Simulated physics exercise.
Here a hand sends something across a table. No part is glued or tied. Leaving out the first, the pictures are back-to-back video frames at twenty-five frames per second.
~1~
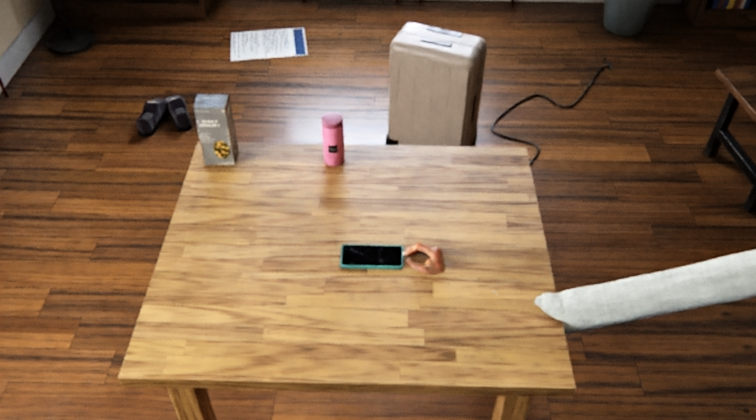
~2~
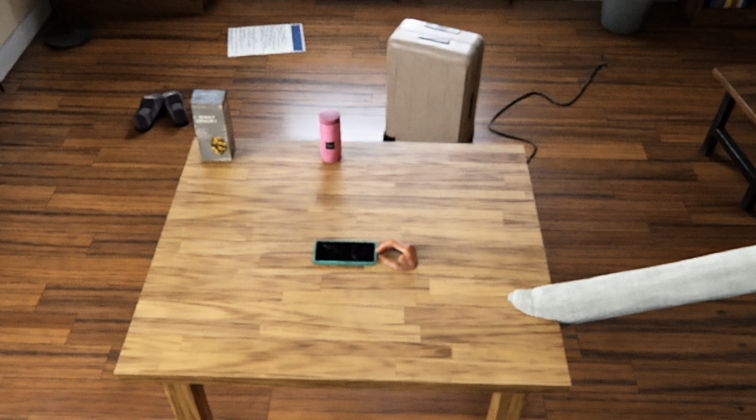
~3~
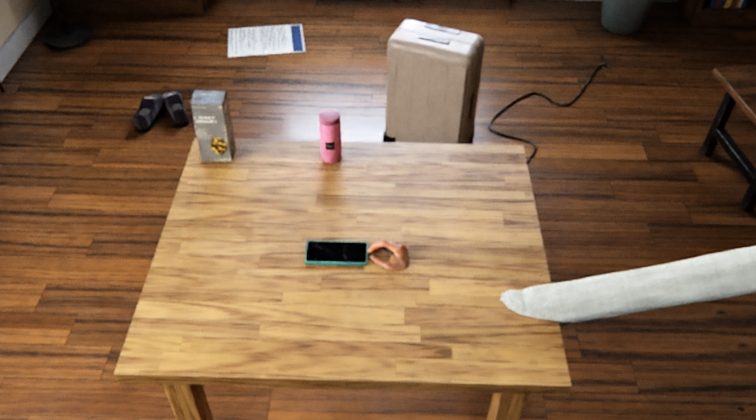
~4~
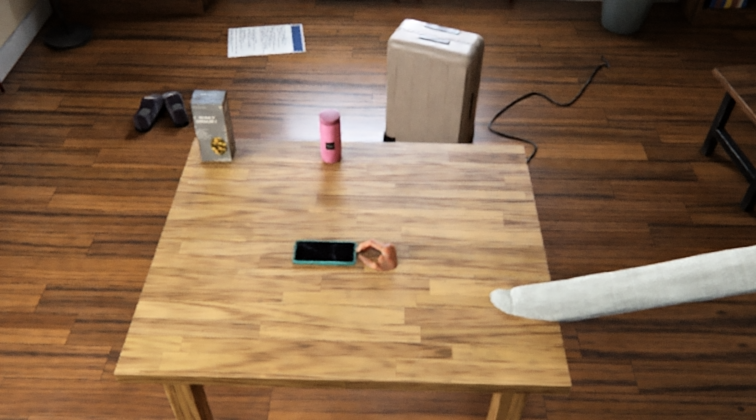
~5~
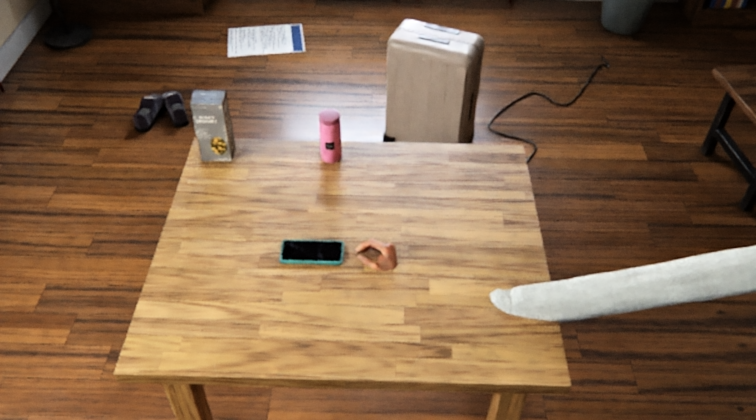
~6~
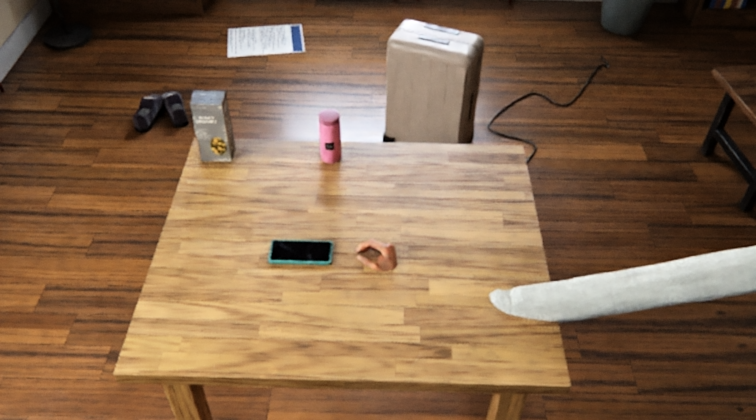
Turquoise-edged phone sliding left across a wooden table, pushed by a hand from the right, then gliding away from the halted hand.
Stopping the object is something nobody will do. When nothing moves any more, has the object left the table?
No, it is still on the table.
Then, 0.24 s later than the last frame, turquoise phone moved about its own width near (273, 251).
Then, 0.48 s later than the last frame, turquoise phone resting near (273, 251).
When it is over, moved from the start, turquoise phone. End places, in pixels of the last picture, turquoise phone near (273, 251).
